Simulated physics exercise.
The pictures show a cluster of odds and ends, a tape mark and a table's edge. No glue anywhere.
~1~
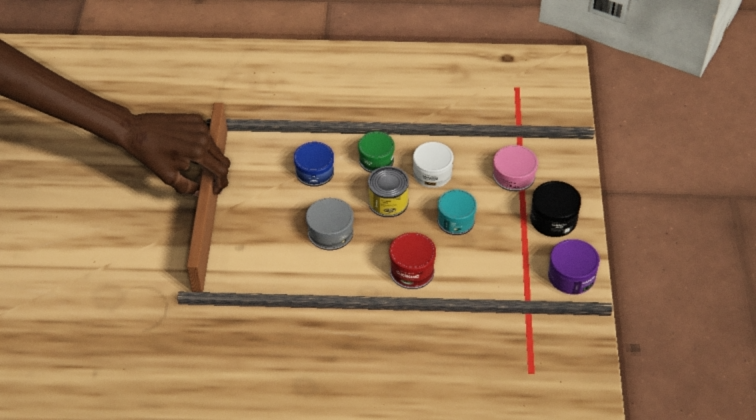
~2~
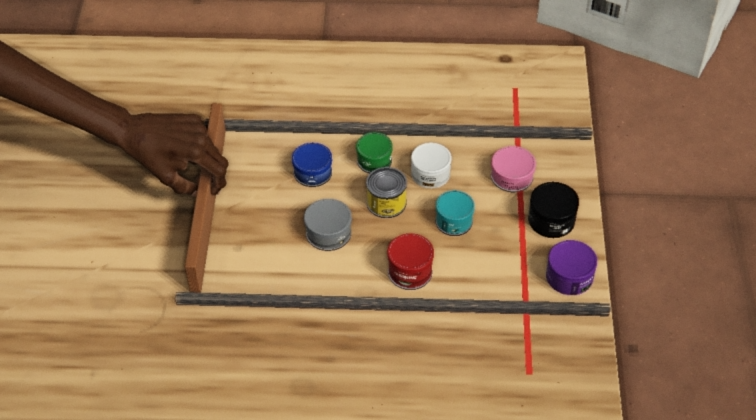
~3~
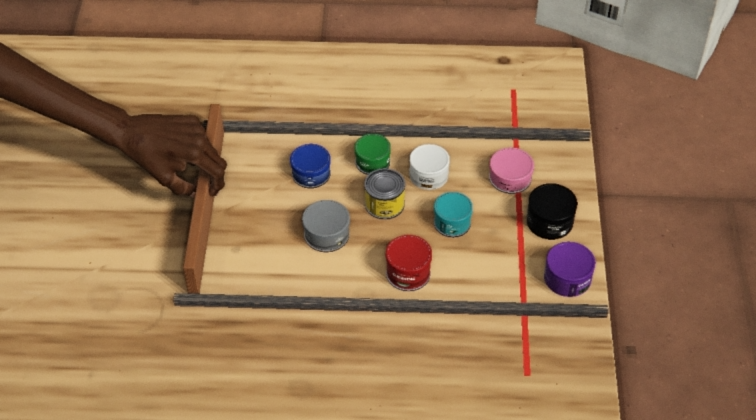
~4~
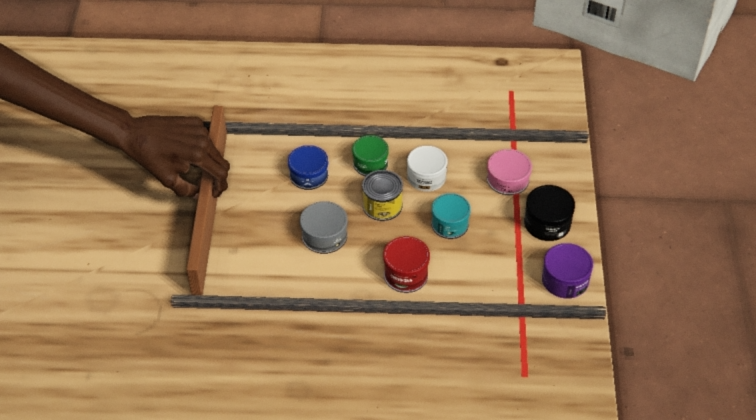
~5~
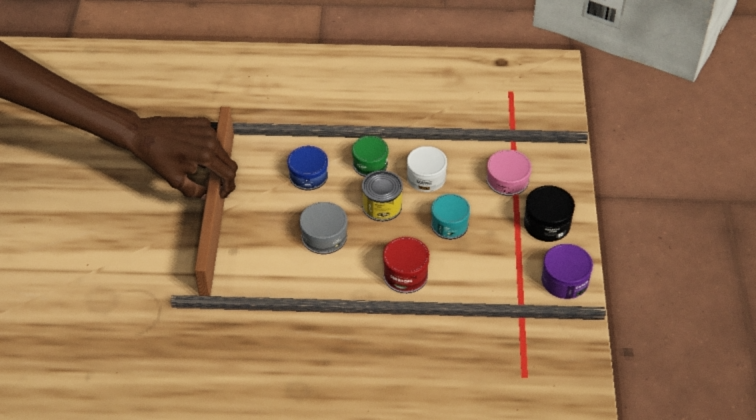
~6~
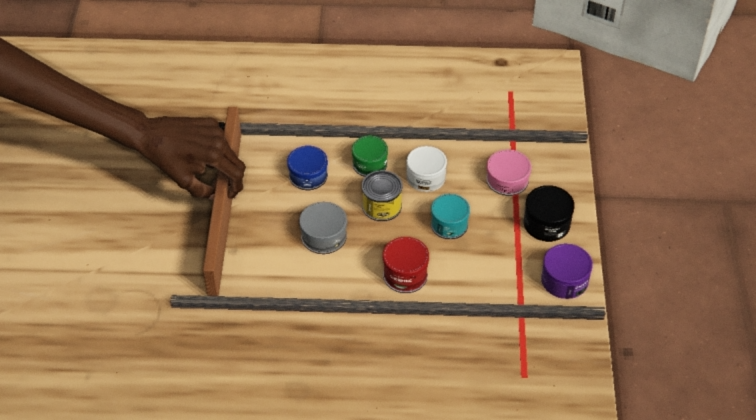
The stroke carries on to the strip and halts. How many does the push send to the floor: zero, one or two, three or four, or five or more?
As it turns out, the number that fall off is one or two.
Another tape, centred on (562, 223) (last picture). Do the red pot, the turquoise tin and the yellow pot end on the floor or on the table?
The red pot is kept; the turquoise tin drops off; the yellow pot holds on.
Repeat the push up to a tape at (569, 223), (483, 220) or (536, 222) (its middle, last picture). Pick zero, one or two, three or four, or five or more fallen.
For each place: More than four; none at all; 3 or 4.
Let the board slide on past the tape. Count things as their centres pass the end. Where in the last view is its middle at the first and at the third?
First at (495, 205), next at (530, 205).
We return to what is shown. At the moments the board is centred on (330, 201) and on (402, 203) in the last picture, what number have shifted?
By then 3, and 7.
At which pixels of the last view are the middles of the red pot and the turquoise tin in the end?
The red pot at (544, 276), the turquoise tin at (573, 221).
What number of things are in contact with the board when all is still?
In contact: 5.
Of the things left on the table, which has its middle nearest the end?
That is the purple tub.
A little later, none off yet; purple tub at rest near (566, 272); black tub at rest near (549, 214); pink pot at rest near (508, 173).
Next, none off yet; purple tub at rest near (566, 272); black tub shifted a little near (564, 214); pink pot shifted about its own width near (564, 173).
When it is over, the number that fall off is one or two; down, pink pot and black tub.
